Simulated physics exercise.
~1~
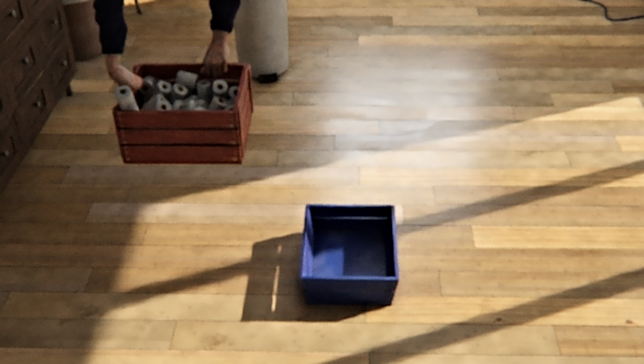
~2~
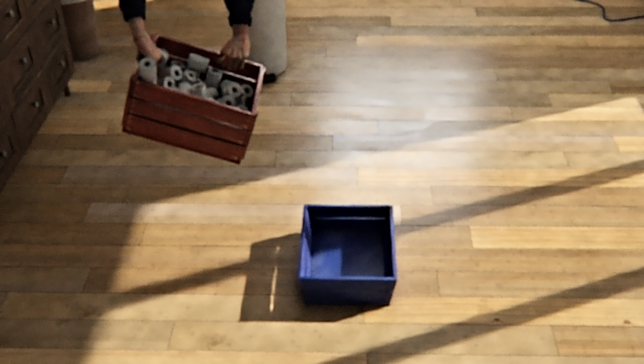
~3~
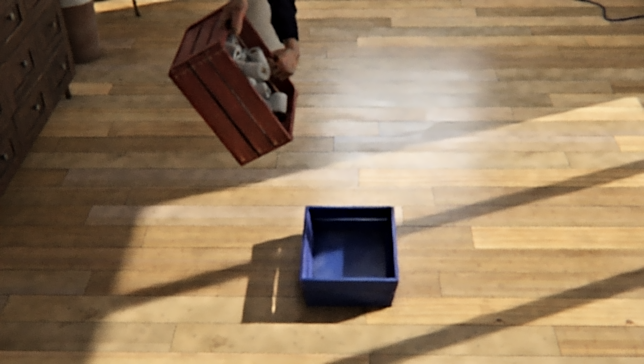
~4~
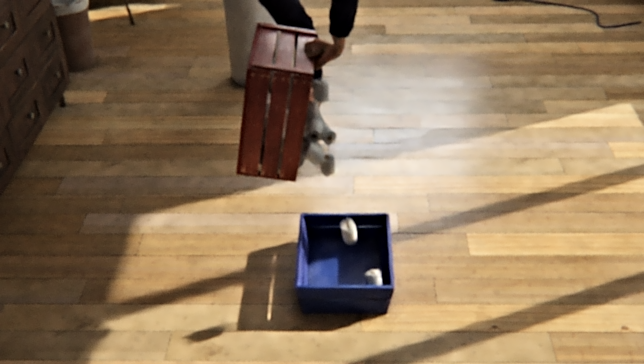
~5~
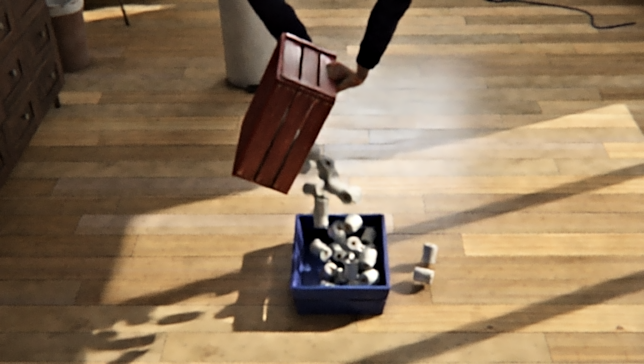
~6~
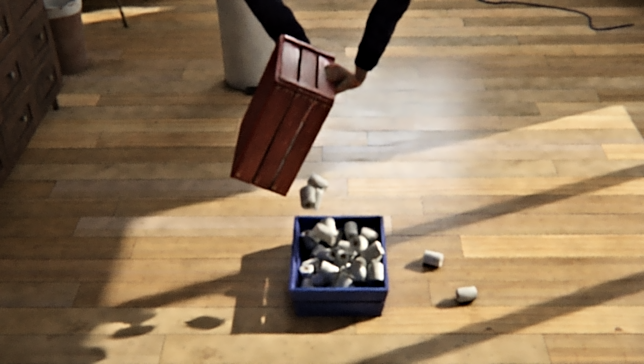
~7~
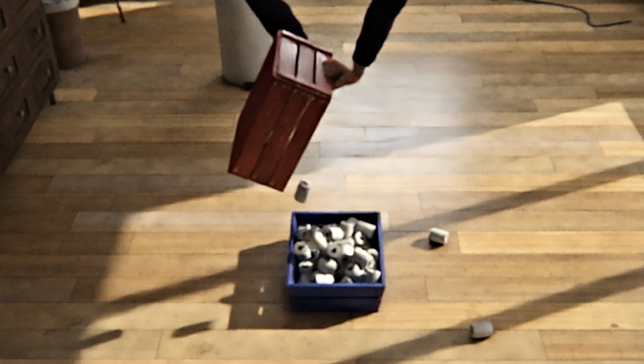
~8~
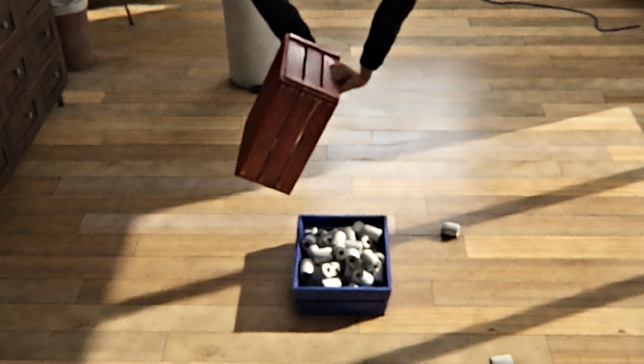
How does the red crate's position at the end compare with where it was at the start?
The red crate starts at the upper left and ends farther to the right at about the same height in view, close above the blue box.
